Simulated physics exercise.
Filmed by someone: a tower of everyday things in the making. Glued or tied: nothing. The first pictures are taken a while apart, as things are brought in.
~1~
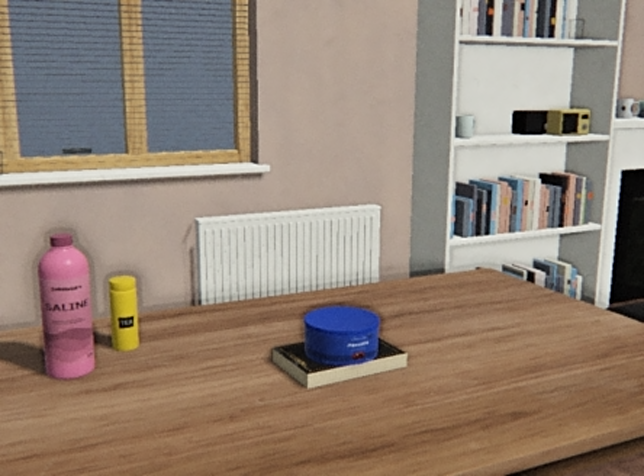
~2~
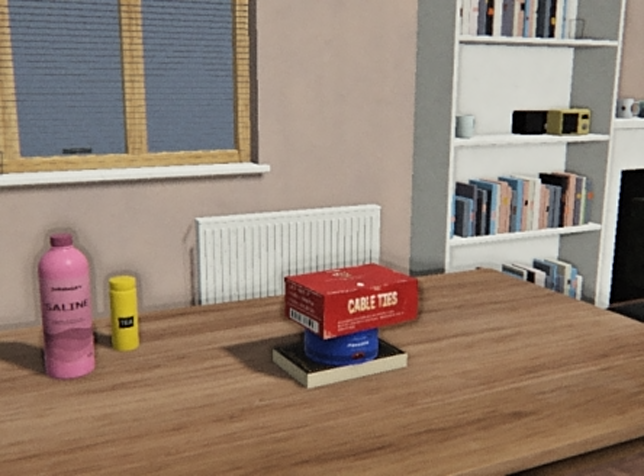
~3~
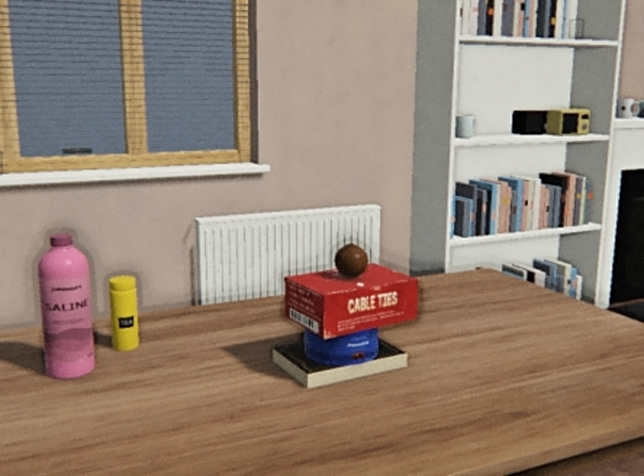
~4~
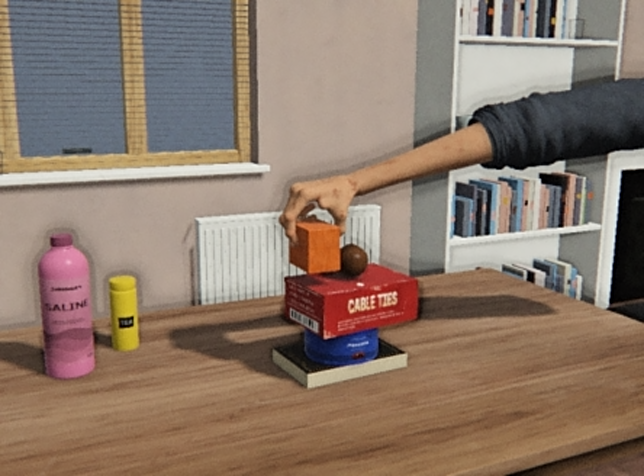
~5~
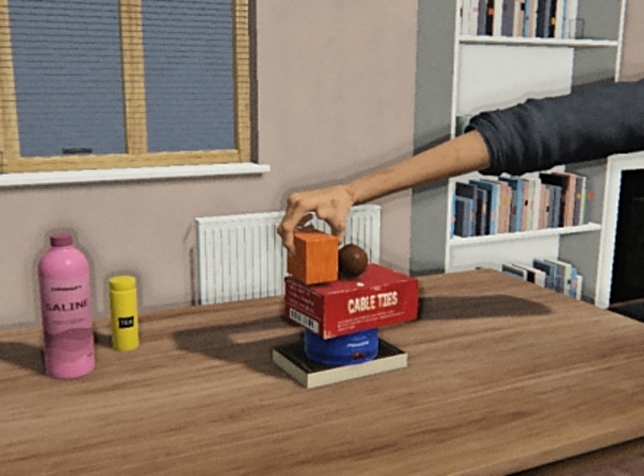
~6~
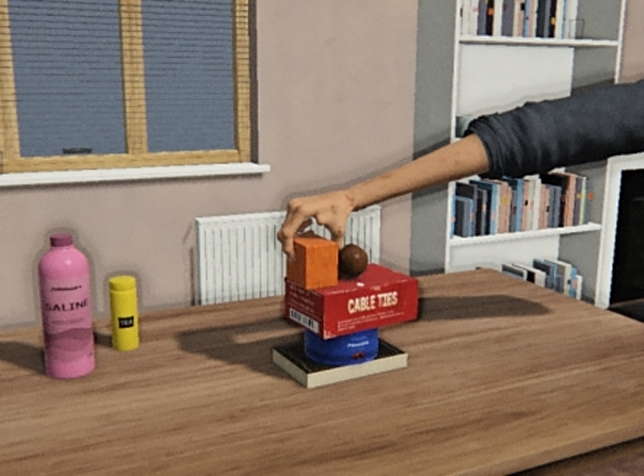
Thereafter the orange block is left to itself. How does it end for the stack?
It ends with the stack still standing.
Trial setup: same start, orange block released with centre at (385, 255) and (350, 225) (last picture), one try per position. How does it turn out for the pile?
Result of try one: The pile remains stable; result of try two: The pile tips over.
Then, 0.30 s past the last view, nothing moves.
Then, 0.70 s past the last view, orange block resting near (311, 262).
Finally, all 7 still in place. Final places as the last picture's camera would see them, orange block near (311, 262). The pile holds.
